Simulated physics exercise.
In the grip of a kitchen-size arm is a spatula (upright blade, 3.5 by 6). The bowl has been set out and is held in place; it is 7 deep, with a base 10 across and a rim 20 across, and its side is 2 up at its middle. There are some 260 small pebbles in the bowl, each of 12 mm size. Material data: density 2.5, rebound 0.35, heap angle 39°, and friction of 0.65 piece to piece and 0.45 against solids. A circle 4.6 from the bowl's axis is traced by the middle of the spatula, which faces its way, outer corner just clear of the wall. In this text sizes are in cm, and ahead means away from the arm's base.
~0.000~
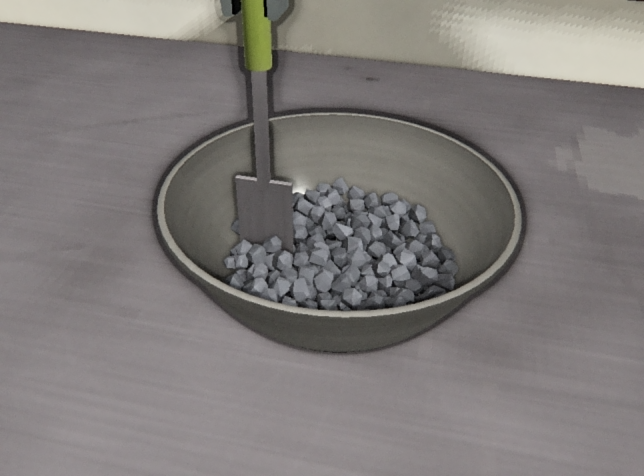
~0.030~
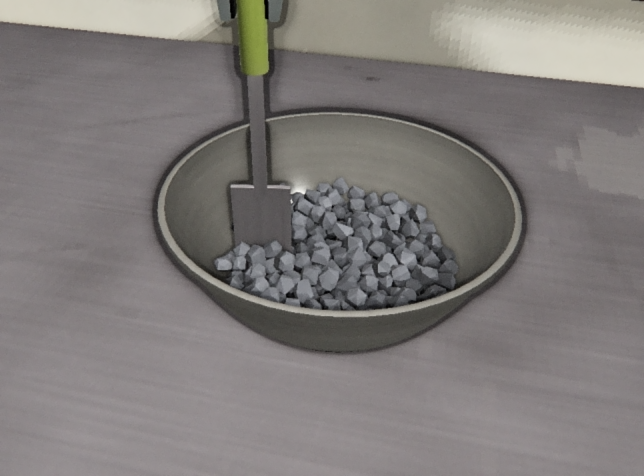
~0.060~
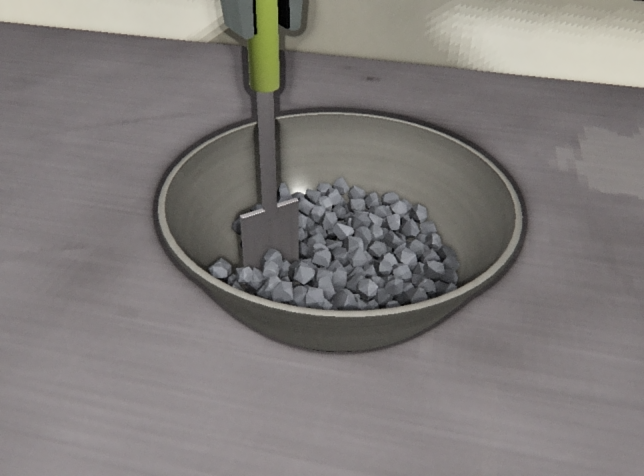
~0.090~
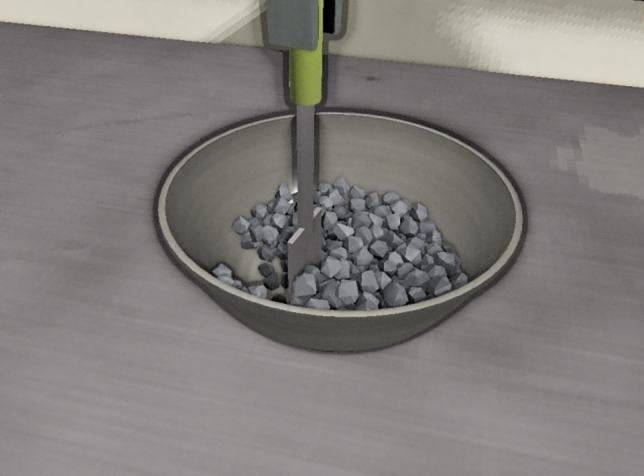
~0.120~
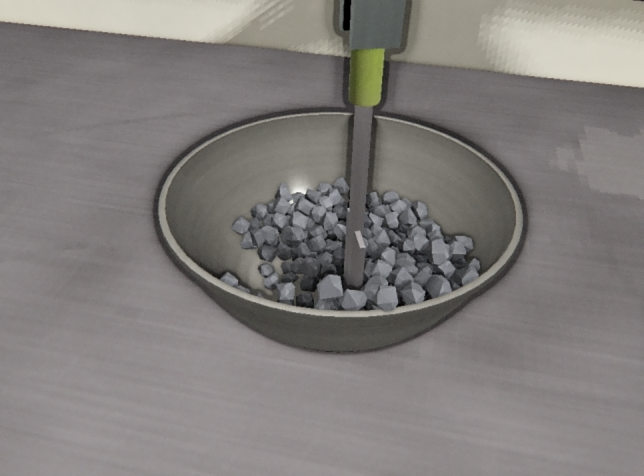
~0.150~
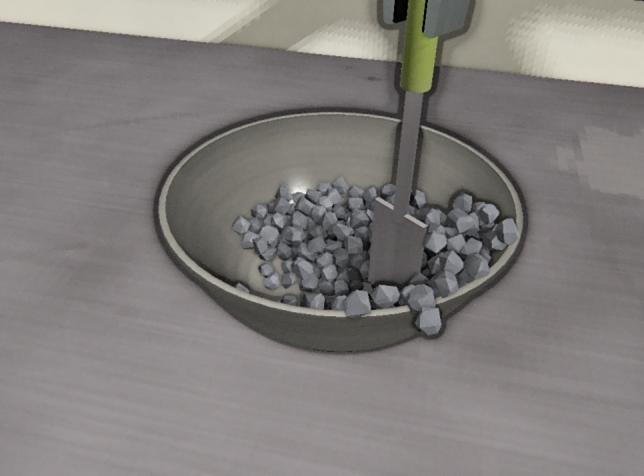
A wide grey-green bowl of small grey pebbles sits on a brownish-grey, faintly streaked surface, seen from above at an angle by a still camera. A flat grey spatula with a lime-green handle, held by a dark grey gripper, stands upright in the pebbles at the left. It sweeps along the near side to the right, turning and pushing pebbles into a heap against the right rim, a few reaching the edge.
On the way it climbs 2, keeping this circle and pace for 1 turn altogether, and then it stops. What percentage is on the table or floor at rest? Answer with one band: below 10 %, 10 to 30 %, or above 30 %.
10 to 30 %.
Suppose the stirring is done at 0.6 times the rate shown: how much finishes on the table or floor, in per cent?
Some 0 in a hundred.
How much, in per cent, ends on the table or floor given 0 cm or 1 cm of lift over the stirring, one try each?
Try one: Around 25 %; try two: Around 20 %.
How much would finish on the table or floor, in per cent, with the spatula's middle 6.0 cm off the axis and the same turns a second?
That would give close to 5 per cent.
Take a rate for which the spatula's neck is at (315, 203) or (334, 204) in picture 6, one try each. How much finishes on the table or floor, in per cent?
It comes to roughly 5 per cent and then 0 per cent.
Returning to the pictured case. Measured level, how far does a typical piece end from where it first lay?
Something like 8 centimetres, give or take.
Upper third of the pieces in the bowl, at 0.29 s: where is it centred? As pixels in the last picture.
I'd say about (309, 159).
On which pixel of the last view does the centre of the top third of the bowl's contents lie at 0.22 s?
Centre estimate: Approx. (430, 189) px.
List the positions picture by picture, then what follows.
Spatula neck at (263, 158), 0° round; upper third of the load around (340, 250), from x 230 to 450, top at y 190; 264 in the bowl, in the first frame.
Spatula neck at (259, 164), 13° round; upper third of the load around (333, 252), from x 225 to 450, top at y 185, in the second frame.
Spatula neck at (269, 184), 45° round; upper third of the load around (339, 275), from x 220 to 450, top at y 185, in the third frame.
Spatula neck at (305, 200), 78° round; upper third of the load around (357, 283), from x 220 to 455, top at y 185, in the fourth frame.
Spatula neck at (358, 202), 112° round; upper third of the load around (397, 275), from x 230 to 470, top at y 185, in the fifth frame.
Spatula neck at (403, 188), 145° round; upper third of the load around (432, 251), from x 240 to 505, top at y 185; 261 in the bowl, 3 in flight or on the tool, in the sixth frame.
By 0.22 s, 222° round, highest piece 11 above the table; 246 in the bowl, 18 in flight or on the tool.
By 0.29 s, 299° round, highest piece 10 above the table; 236 in the bowl, 6 on the table or floor, 22 in flight or on the tool.
By 0.52 s, 0° round, highest piece 8 above the table; 218 in the bowl, 45 on the table or floor, 1 in flight or on the tool.
By 1.22 s, 0° round, highest piece 6 above the table; 218 in the bowl, 46 on the table or floor.
Final count, 218 in the bowl, 46 on the table or floor. That is 17 % on the table or floor.
